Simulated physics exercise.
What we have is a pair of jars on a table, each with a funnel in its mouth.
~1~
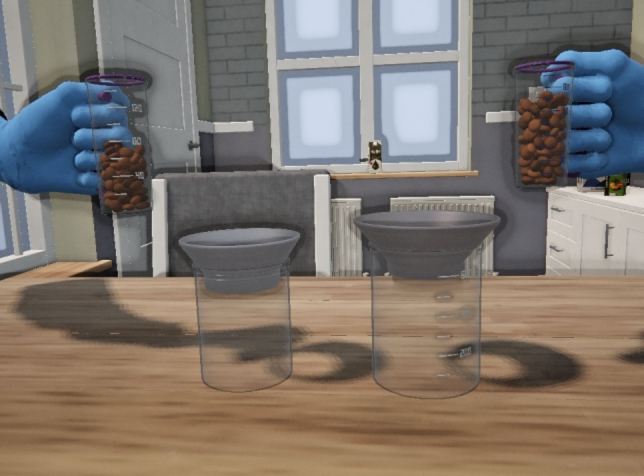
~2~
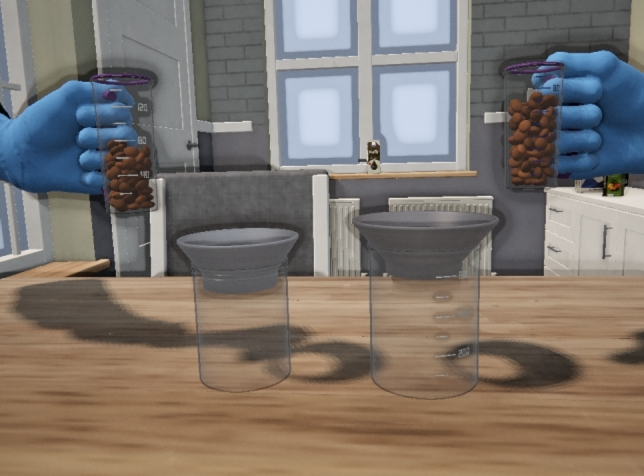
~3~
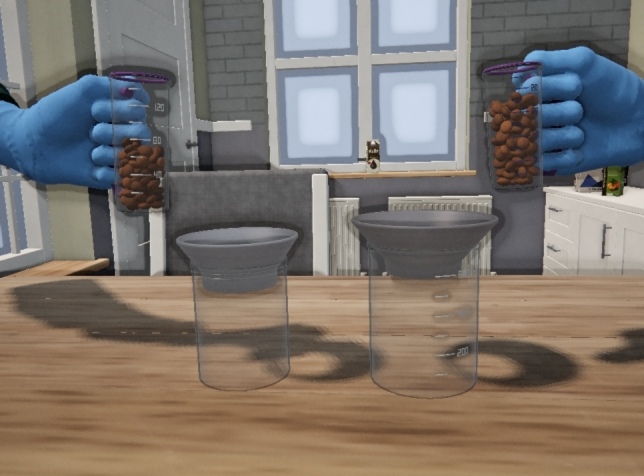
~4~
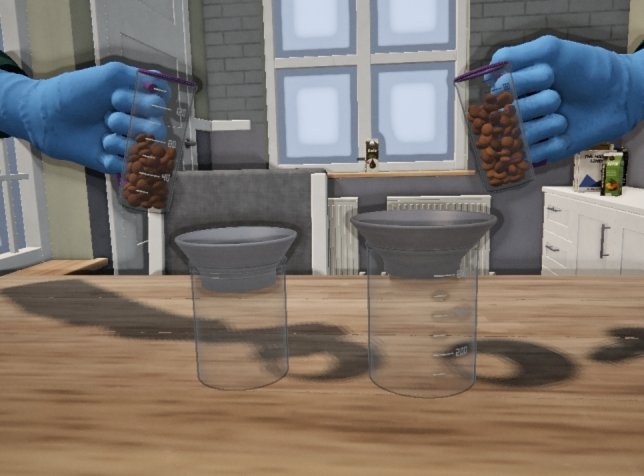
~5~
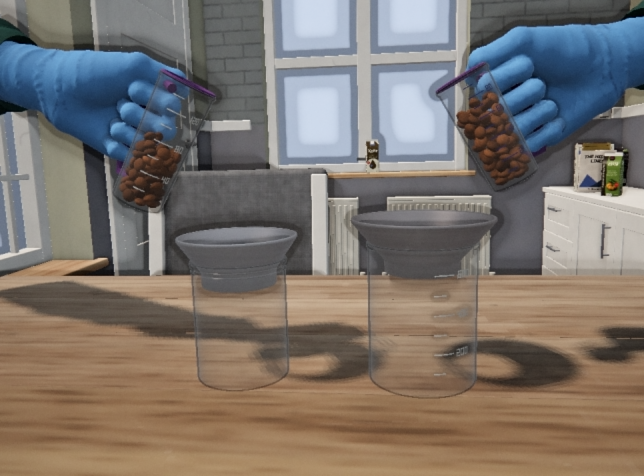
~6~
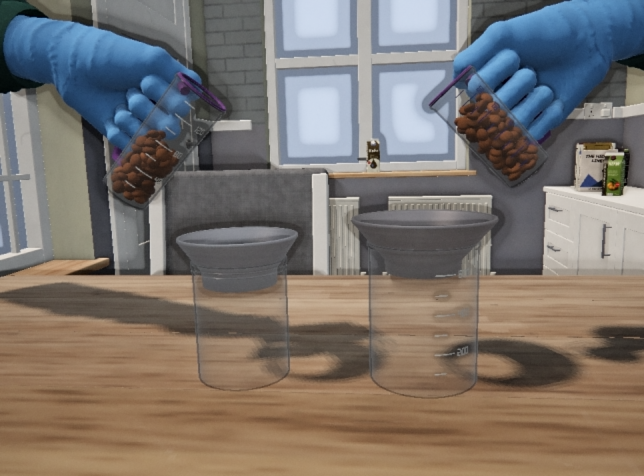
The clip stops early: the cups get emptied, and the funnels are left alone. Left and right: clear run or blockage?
In the end the left one runs clear, and the right one runs clear.
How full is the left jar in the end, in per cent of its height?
Some 15 per cent.
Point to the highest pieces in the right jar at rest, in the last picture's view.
Roughly at (426, 355).
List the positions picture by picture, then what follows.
The first picture shows left funnel at (241, 247), outlet at (243, 285), about 7 pieces wide; left cup at (122, 147), holding bits of dog kibble; right funnel at (425, 229), outlet at (425, 272), about 7 pieces wide; right cup at (542, 128), holding bits of dog kibble.
The second picture shows left cup at (127, 146), upright; right cup at (532, 128), upright.
The third picture shows left cup at (142, 145), tipped 4°; right cup at (514, 128), tipped 4°.
The fourth picture shows left cup at (155, 143), tipped 15°; right cup at (496, 129), tipped 15°.
The fifth picture shows left cup at (162, 144), tipped 29°; right cup at (488, 129), tipped 29°.
The sixth picture shows left funnel at (239, 246), outlet at (240, 283); left cup at (163, 144), tipped 42°; right funnel at (423, 228), outlet at (423, 271); right cup at (489, 129), tipped 42°.
Then, 0.37 s past the last view, left, all still in the cup; right, all still in the cup.
Then, 0.69 s past the last view, left, all still in the cup; right, nearly all still in the cup, a stray few in or over the funnel, a stray few down in the jar.
Then, 0.96 s past the last view, left, about a third still in the cup, about a third in or over the funnel, about a quarter down in the jar; right, about a quarter still in the cup, about a third in or over the funnel, about a third down in the jar.
Finally, left, all down in the jar; right, all down in the jar.
